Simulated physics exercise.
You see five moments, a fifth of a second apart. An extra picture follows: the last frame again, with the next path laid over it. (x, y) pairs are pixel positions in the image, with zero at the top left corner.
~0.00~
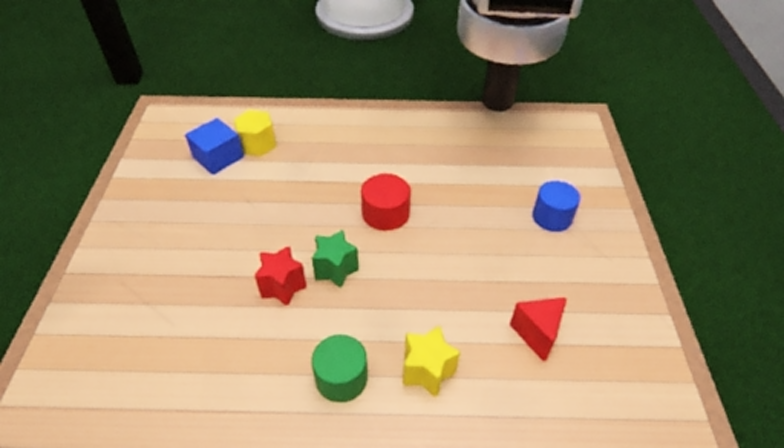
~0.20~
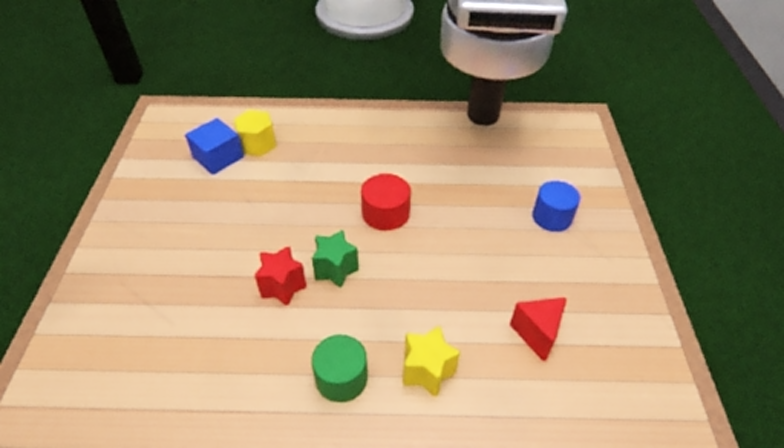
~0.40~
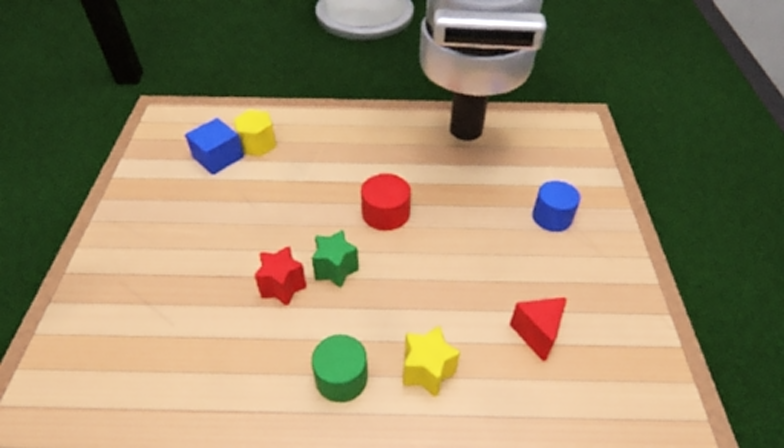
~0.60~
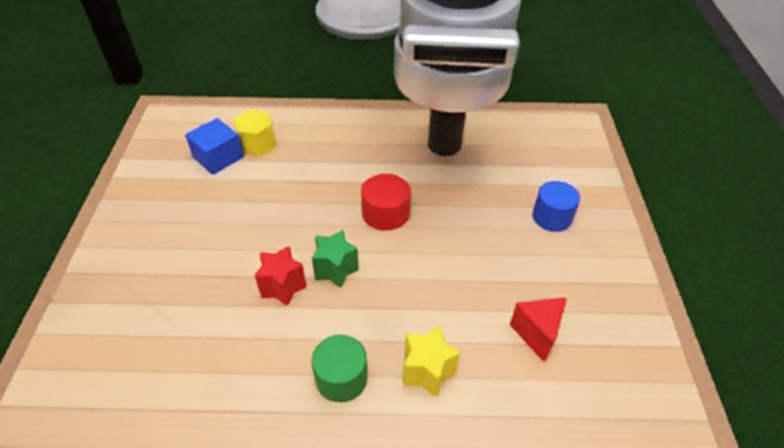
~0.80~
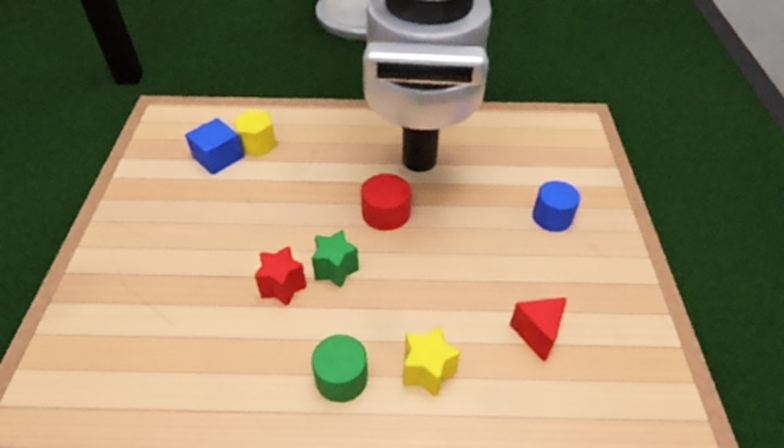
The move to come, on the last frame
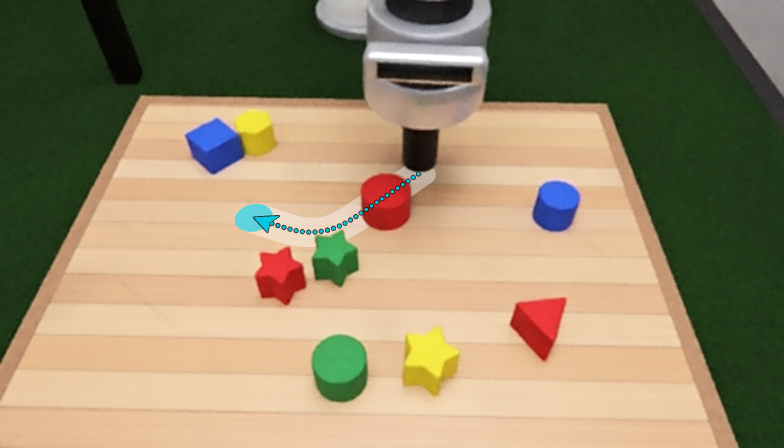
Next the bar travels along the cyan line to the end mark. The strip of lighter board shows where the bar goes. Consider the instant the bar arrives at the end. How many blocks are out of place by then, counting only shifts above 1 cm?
Number moved: 2.
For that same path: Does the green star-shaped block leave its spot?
Short answer: Yes.
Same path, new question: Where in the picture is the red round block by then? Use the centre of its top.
The centre of its top face lies at (357, 234).
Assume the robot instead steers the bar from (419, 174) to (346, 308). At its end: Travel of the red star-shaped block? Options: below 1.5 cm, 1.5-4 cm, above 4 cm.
Once the path is done, the red star-shaped block lies 1.5 to 4 cm from its present place.
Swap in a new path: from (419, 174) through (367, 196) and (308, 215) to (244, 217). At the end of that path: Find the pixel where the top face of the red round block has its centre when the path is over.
Its top middle is near (367, 209).
Path on the board, from (419, 174) through (373, 205) and (316, 232) to (254, 218).
The first path, step by step. One third of the way, bar (372, 193); red round block (367, 215).
Two thirds of the way, bar (314, 219); green star-shaped block (322, 258); red round block (357, 234).
At the end, bar (250, 205); red star-shaped block in place; green star-shaped block (322, 258); red round block (357, 234).
